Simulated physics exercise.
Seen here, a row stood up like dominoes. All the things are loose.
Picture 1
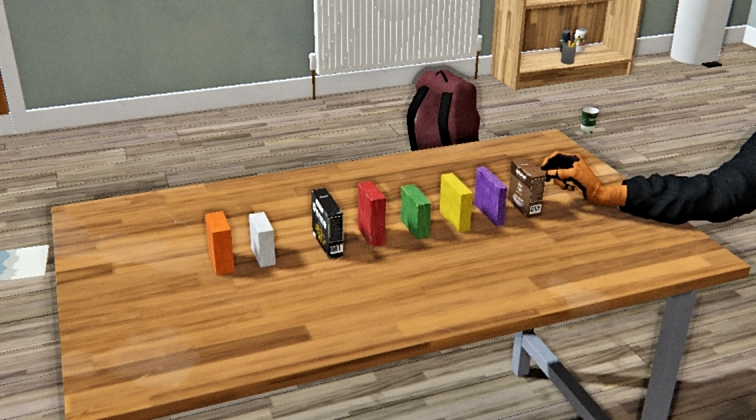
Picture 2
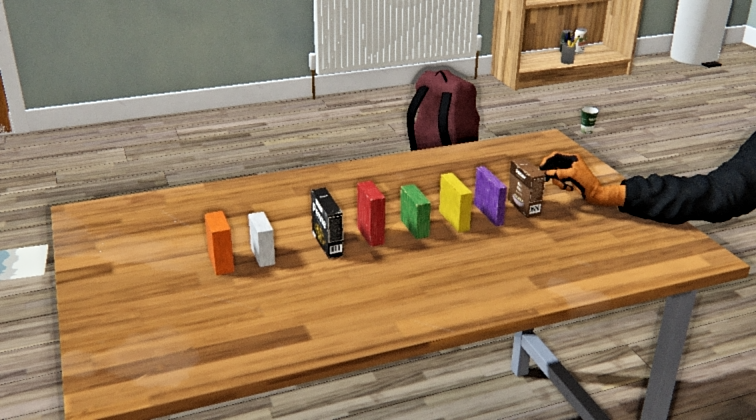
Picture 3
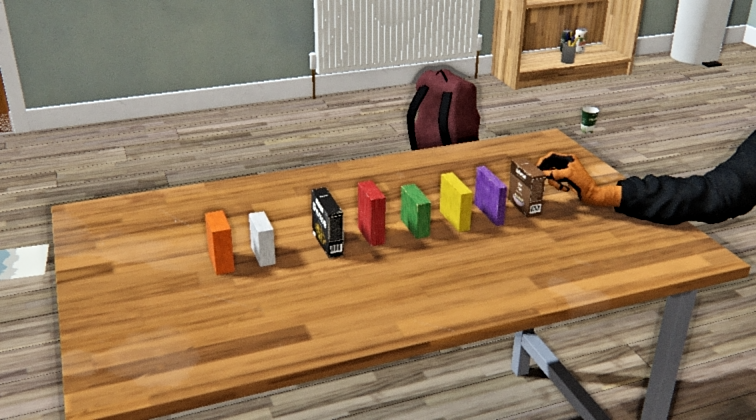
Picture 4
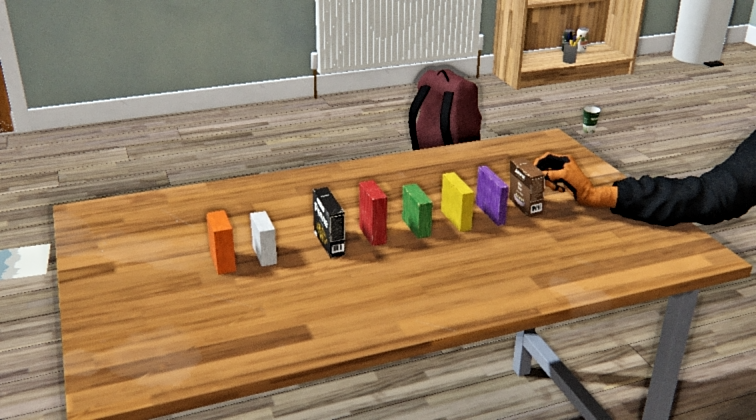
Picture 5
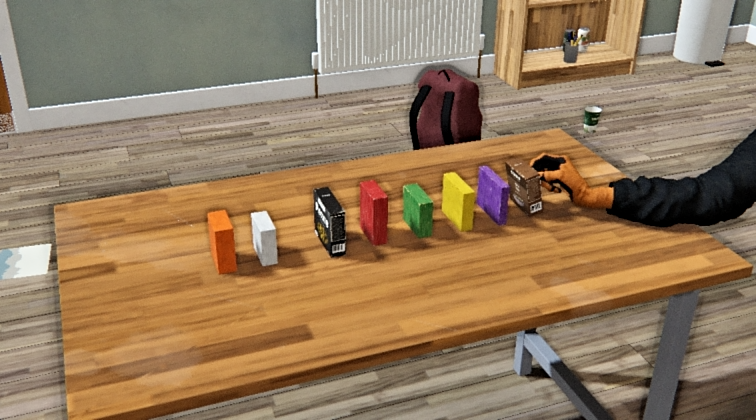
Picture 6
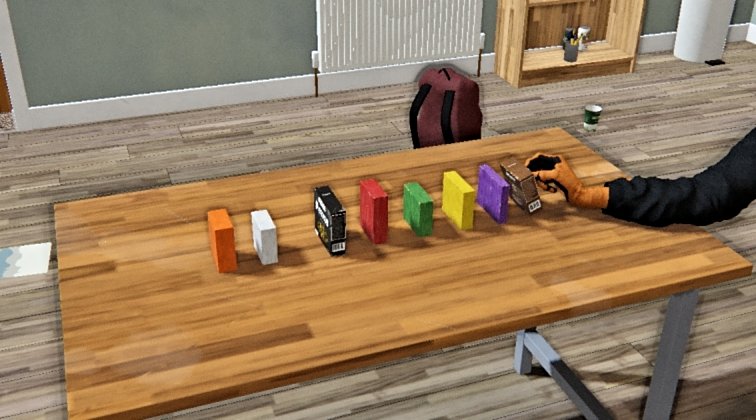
An orange-gloved hand on a dark-sleeved arm reaches in from the right over a wooden table, seen from slightly above in a room with a radiator and a maroon backpack. Orange, white, black, red, green, yellow, purple and brown boxes stand in a row from left to right. The hand pushes the brown box, which tilts leftward toward the purple one, while the others stay upright.
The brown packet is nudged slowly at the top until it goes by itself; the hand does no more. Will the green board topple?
The green board topples.
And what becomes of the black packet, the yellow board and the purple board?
The black packet stays upright; the yellow board tips over; the purple board falls over.
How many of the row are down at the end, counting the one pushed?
4 of them.
Then, 0.30 s on from there, brown packet 66° over; purple board turned 42° from how it was put; yellow board turned 3° from how it was put.
Then, 0.50 s on from there, brown packet 75° over; green board turned 42° from how it was put near (403, 212); purple board turned 71° from how it was put; yellow board turned 67° from how it was put.
Then, 0.80 s on from there, brown packet 77° over; green board on its side near (391, 225); yellow board on its side; purple board on its side.
In the end, toppled on the table, green board, yellow board and purple board; the other 3 unmoved. At the end, from the last picture's camera, green board near (391, 225).
